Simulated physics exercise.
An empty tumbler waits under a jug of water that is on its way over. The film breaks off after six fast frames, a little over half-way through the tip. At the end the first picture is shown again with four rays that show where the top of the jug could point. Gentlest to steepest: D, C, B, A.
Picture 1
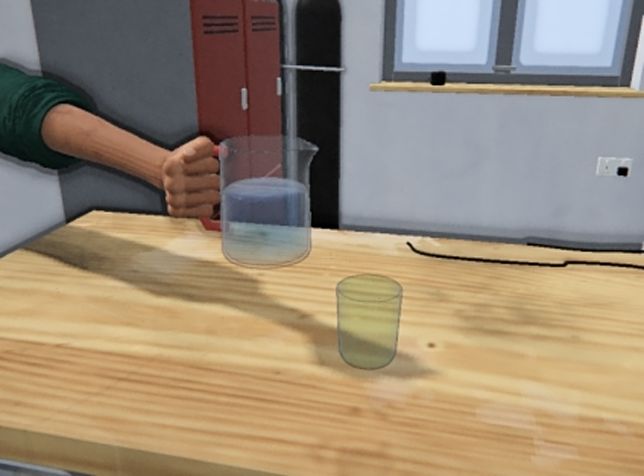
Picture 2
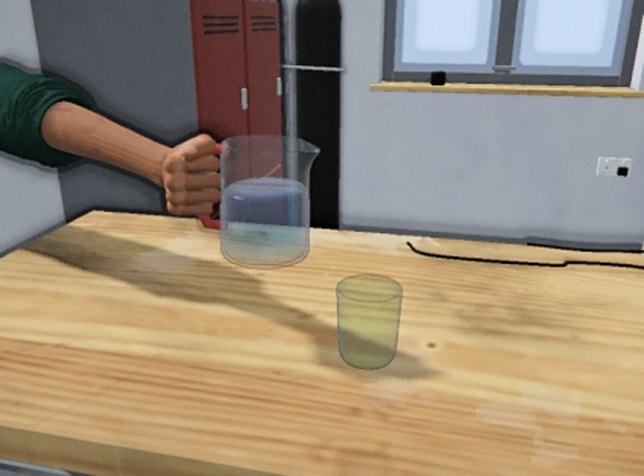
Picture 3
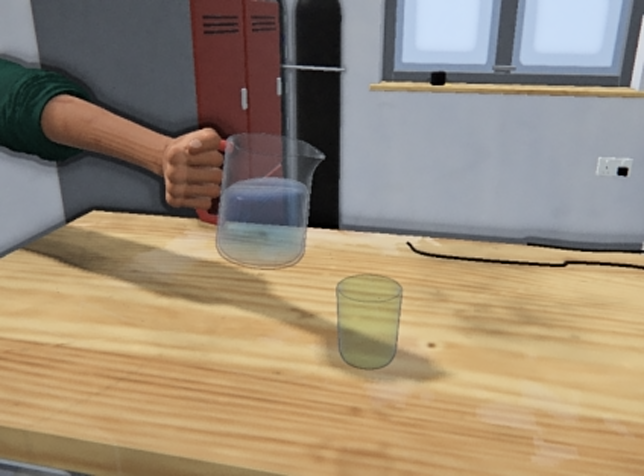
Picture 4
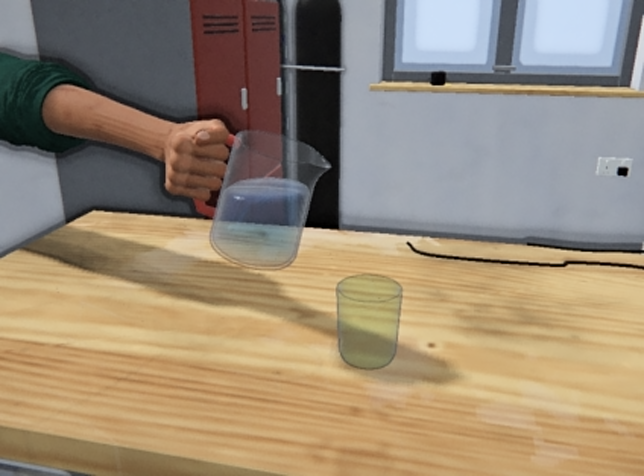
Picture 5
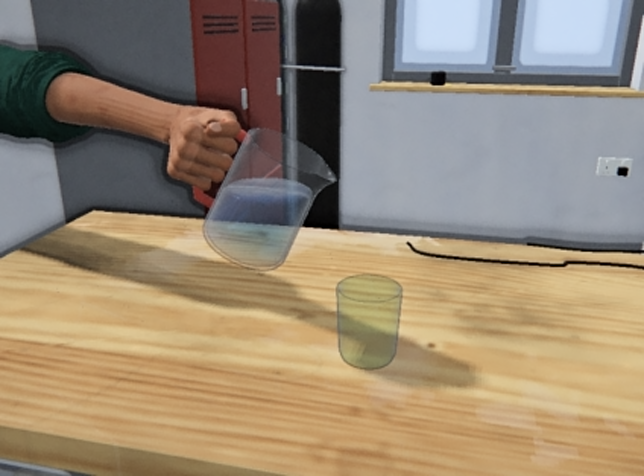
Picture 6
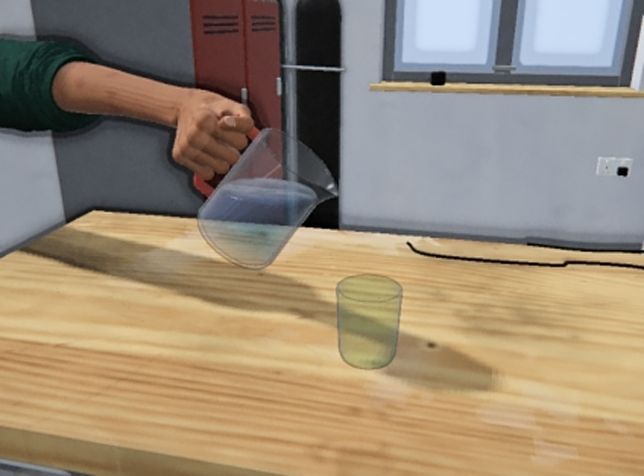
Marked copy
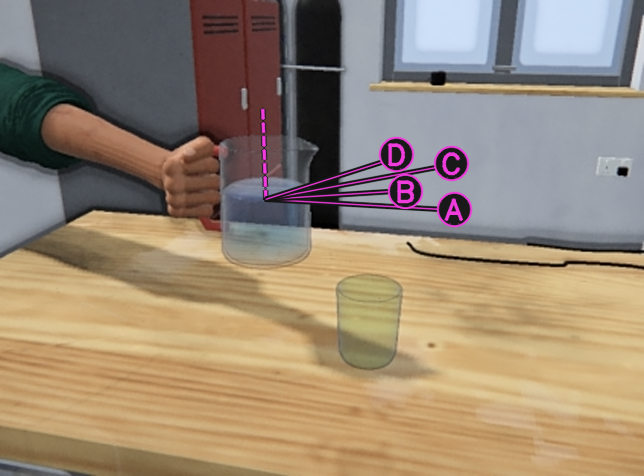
A hand holding a clear jug of water gradually tilts it rightward above a wooden table.
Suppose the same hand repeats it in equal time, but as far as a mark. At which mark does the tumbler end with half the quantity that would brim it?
It is D.
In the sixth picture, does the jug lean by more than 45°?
No, it does not.
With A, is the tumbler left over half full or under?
Over half.
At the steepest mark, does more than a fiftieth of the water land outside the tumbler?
Yes.
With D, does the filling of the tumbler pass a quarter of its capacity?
Yes.
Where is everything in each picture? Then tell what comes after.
Upright, lip at (316, 149); rim of the tumbler round (369, 287); nothing has left yet.
Upright, lip at (317, 151); nothing has left yet.
Tipped about 8°, lip at (322, 157); nothing has left yet.
Tipped about 16°, lip at (328, 166); nothing has left yet.
Tipped about 26°, lip at (334, 179); nothing has left yet.
Tipped about 37°, lip at (337, 193); nothing has left yet.
On the marked copy, A at (437, 209); B at (387, 191); C at (435, 167); D at (381, 162).
With A, the tumbler ends with about 86 % of what it can hold; 21 % of the water is spilt.
With B, the tumbler ends with about 78 % of what it can hold; 13 % of the water is spilt.
With C, the tumbler ends with about 71 % of what it can hold; 5 % of the water is spilt.
With D, the tumbler ends with about 54 % of what it can hold.
